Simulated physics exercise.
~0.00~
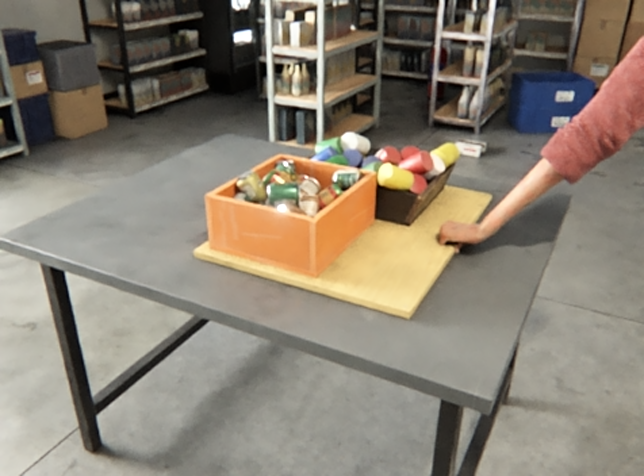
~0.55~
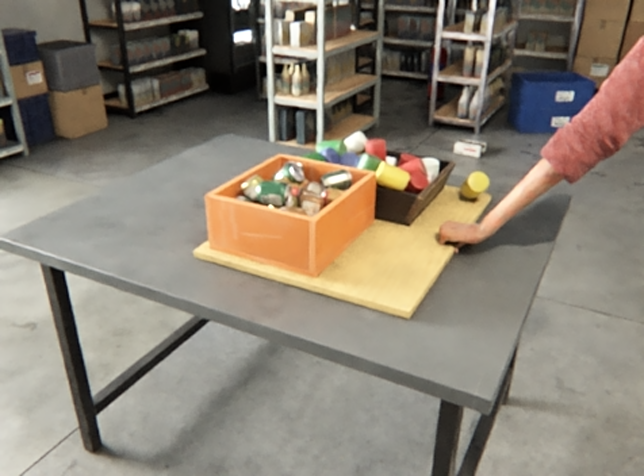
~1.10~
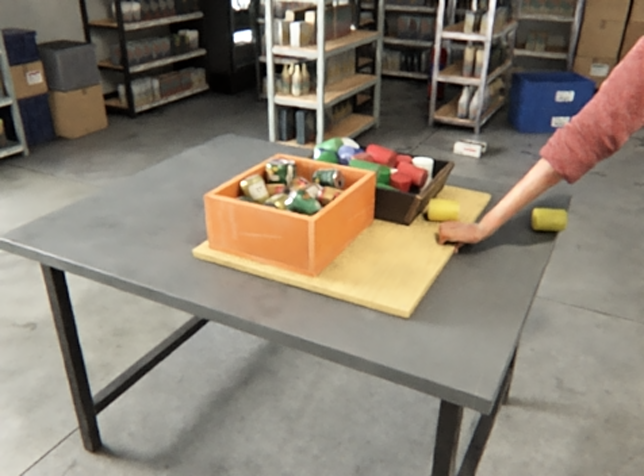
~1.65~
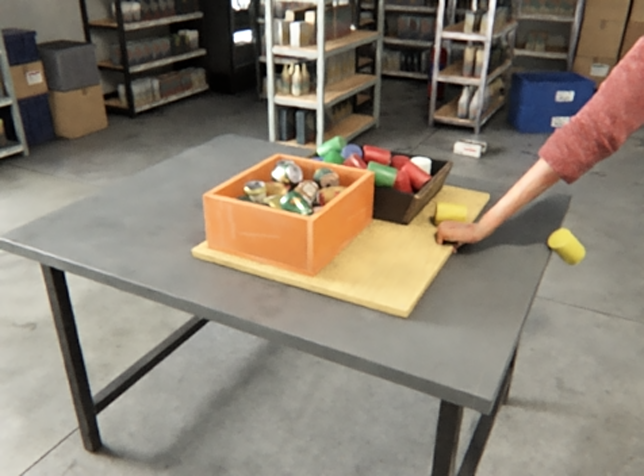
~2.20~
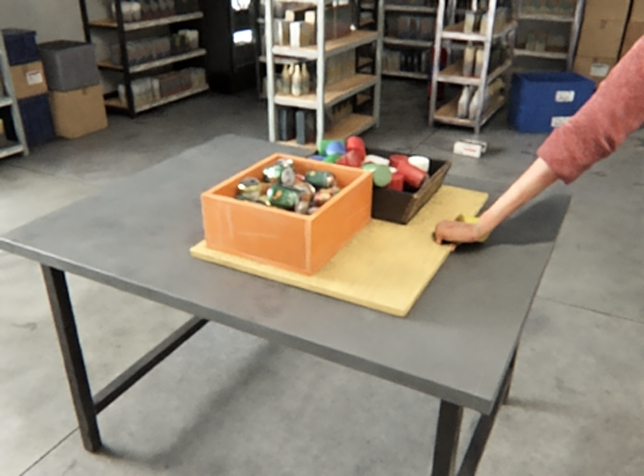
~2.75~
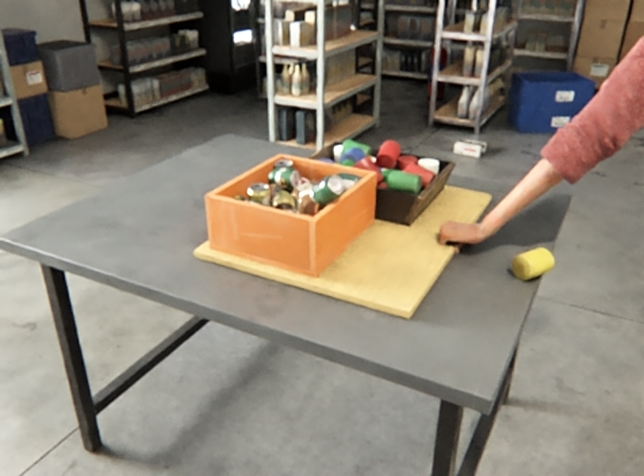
Hand shaking a board with an orange box of cans and a black tray of colourful jars, yellow ones tumbling out rightward.
